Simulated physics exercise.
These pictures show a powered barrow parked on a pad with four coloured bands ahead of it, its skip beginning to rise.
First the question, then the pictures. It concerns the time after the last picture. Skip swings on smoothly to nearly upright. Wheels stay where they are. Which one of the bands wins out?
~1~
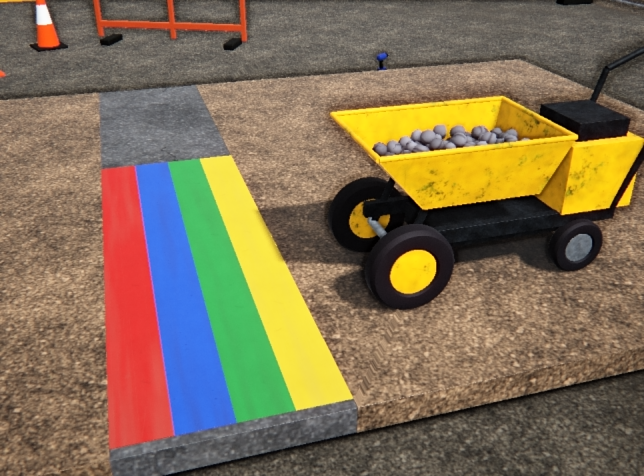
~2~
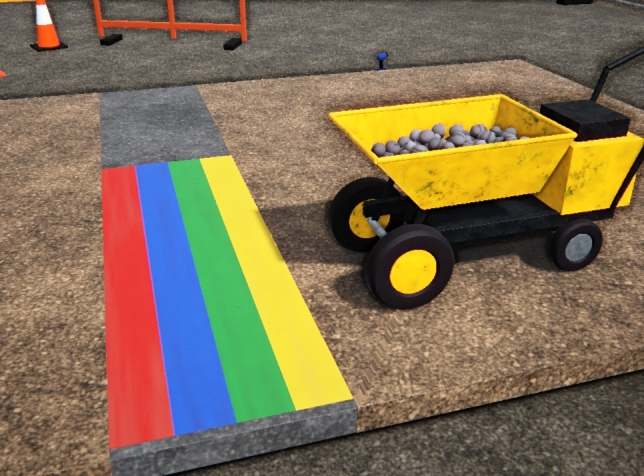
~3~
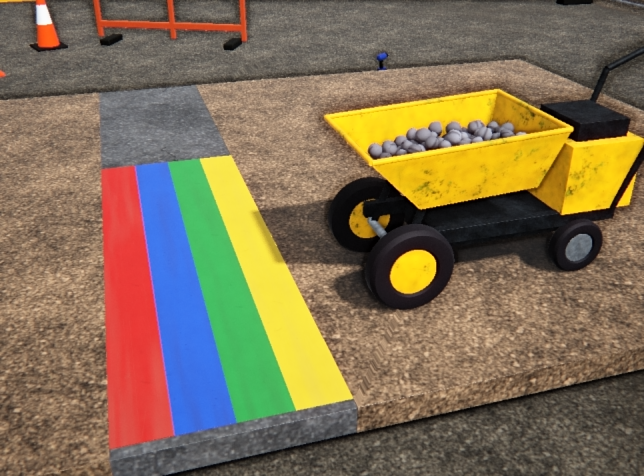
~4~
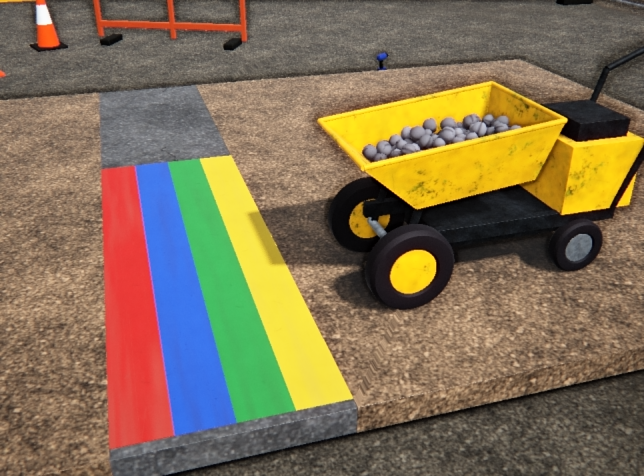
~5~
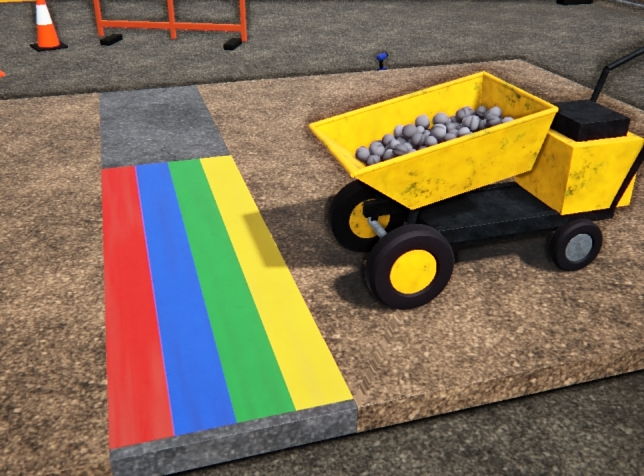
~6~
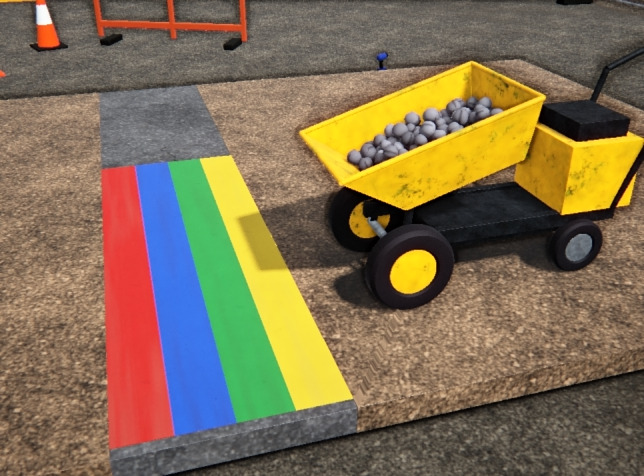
Green wins out.
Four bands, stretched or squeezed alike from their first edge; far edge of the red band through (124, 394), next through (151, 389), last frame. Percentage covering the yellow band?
The first painting gives around 10 per cent, the second around 10 per cent.
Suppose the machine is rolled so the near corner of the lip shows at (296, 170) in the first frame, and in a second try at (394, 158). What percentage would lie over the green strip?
Result: 0 in a hundred, then 40 in a hundred.
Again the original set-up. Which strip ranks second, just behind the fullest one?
Behind the top strip comes the strip in blue.
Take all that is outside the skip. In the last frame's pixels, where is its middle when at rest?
Last view, resting centre - approx. (218, 299).
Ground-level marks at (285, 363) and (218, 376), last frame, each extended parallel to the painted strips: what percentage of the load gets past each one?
Respectively 80 and 30 %.
Shortly afterwards, skip tipped steeply; the whole lot in the skip.
Next, skip tipped right over; near half in the skip; a little over the yellow strip; near a third over the green strip; only a few over the blue strip.
Some moments later, skip tipped right over; a little in the skip; a little over the yellow strip; near a third over the green strip; near a quarter over the blue strip; a little over the red strip; only a few off the paint.
In the end, skip tipped right over; a little in the skip; a little over the yellow strip; near a third over the green strip; near a quarter over the blue strip; a little over the red strip; only a few off the paint.
